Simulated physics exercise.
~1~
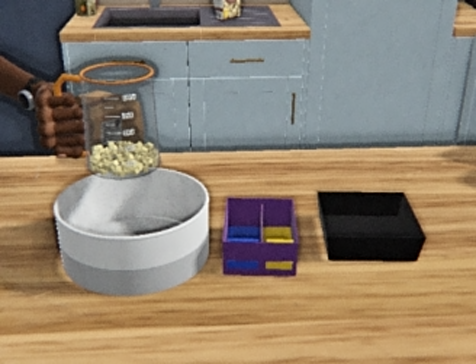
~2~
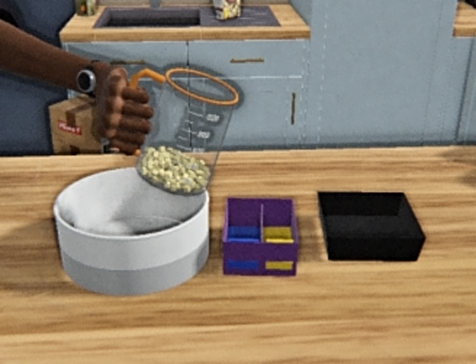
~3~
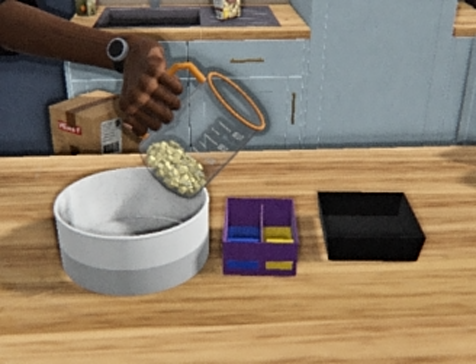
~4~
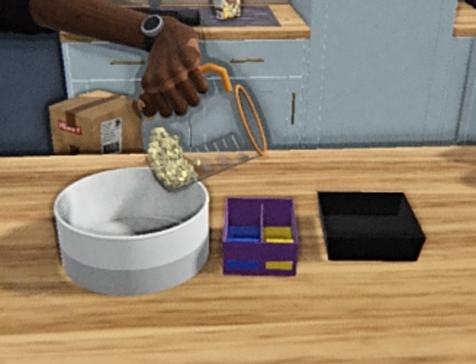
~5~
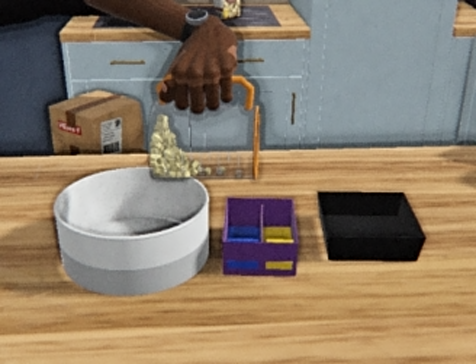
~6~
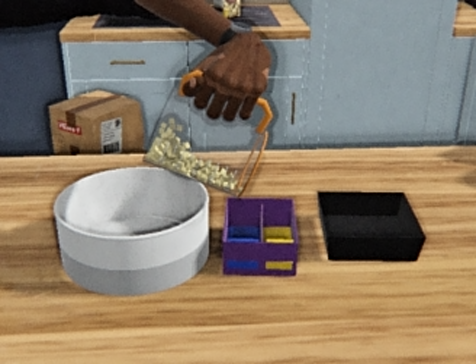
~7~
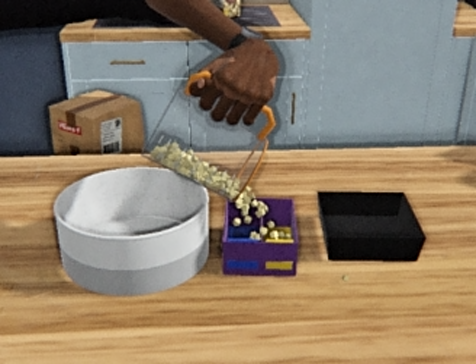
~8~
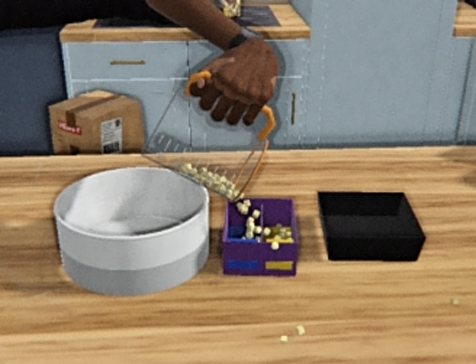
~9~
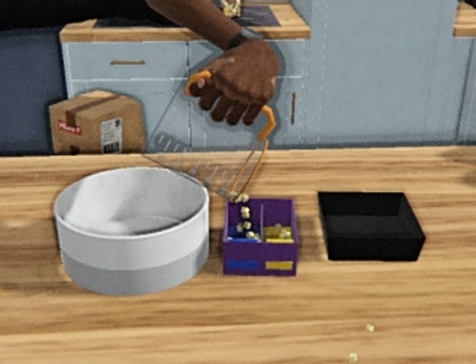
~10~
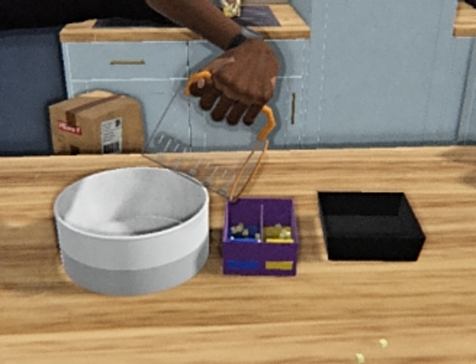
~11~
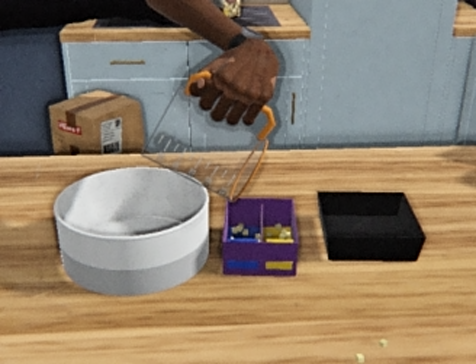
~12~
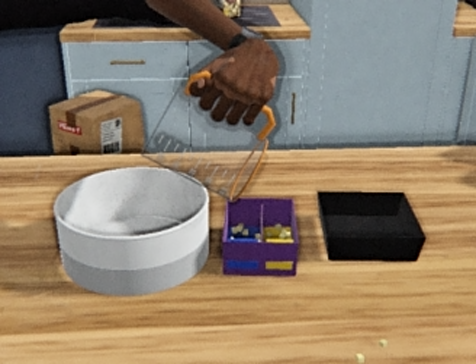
In this clip, a hand tips a clear jug of small pale potato cubes beside a white pot and a black tin, emptying it over a purple tin; most cubes settle in its blue and yellow sections, while a few end up on the wooden table.
